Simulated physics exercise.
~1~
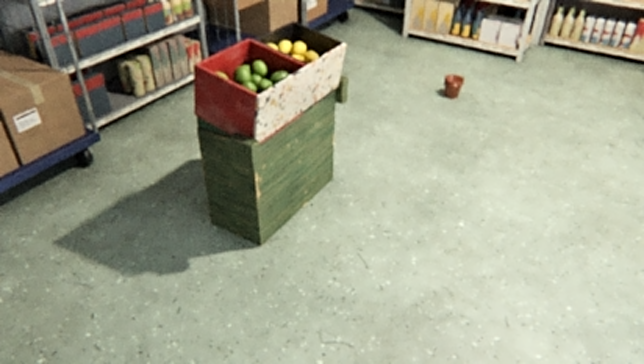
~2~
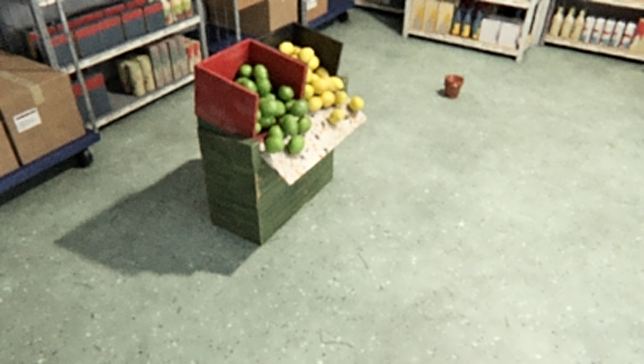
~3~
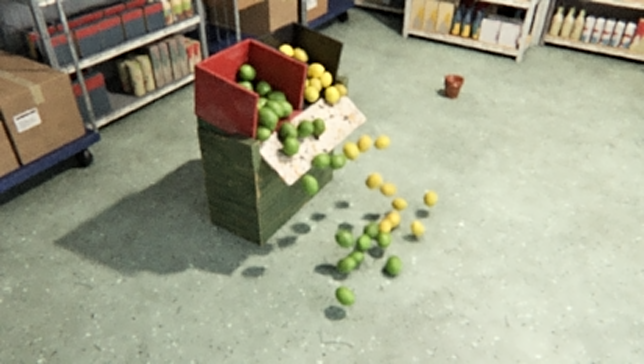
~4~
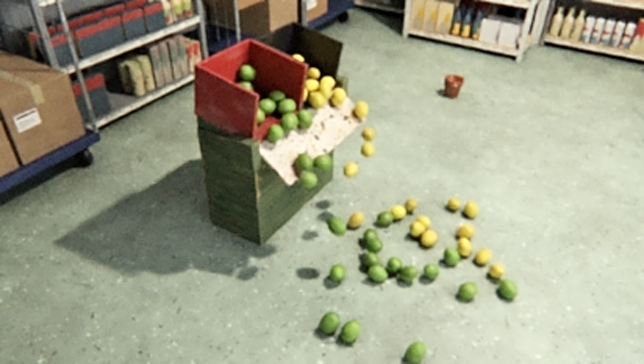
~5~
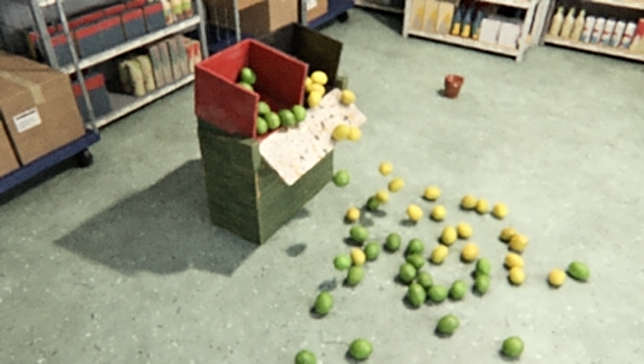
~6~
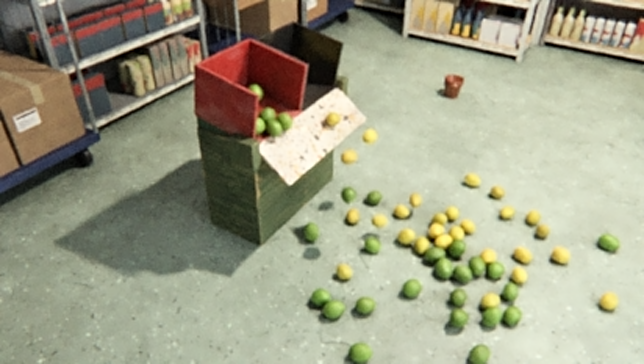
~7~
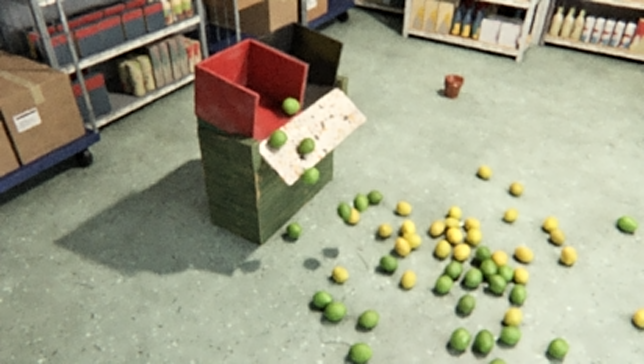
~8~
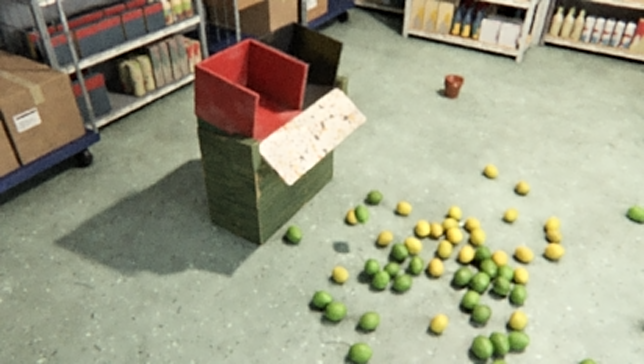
Lemons and limes spill from two chutes as a flap drops, scattering across the floor.
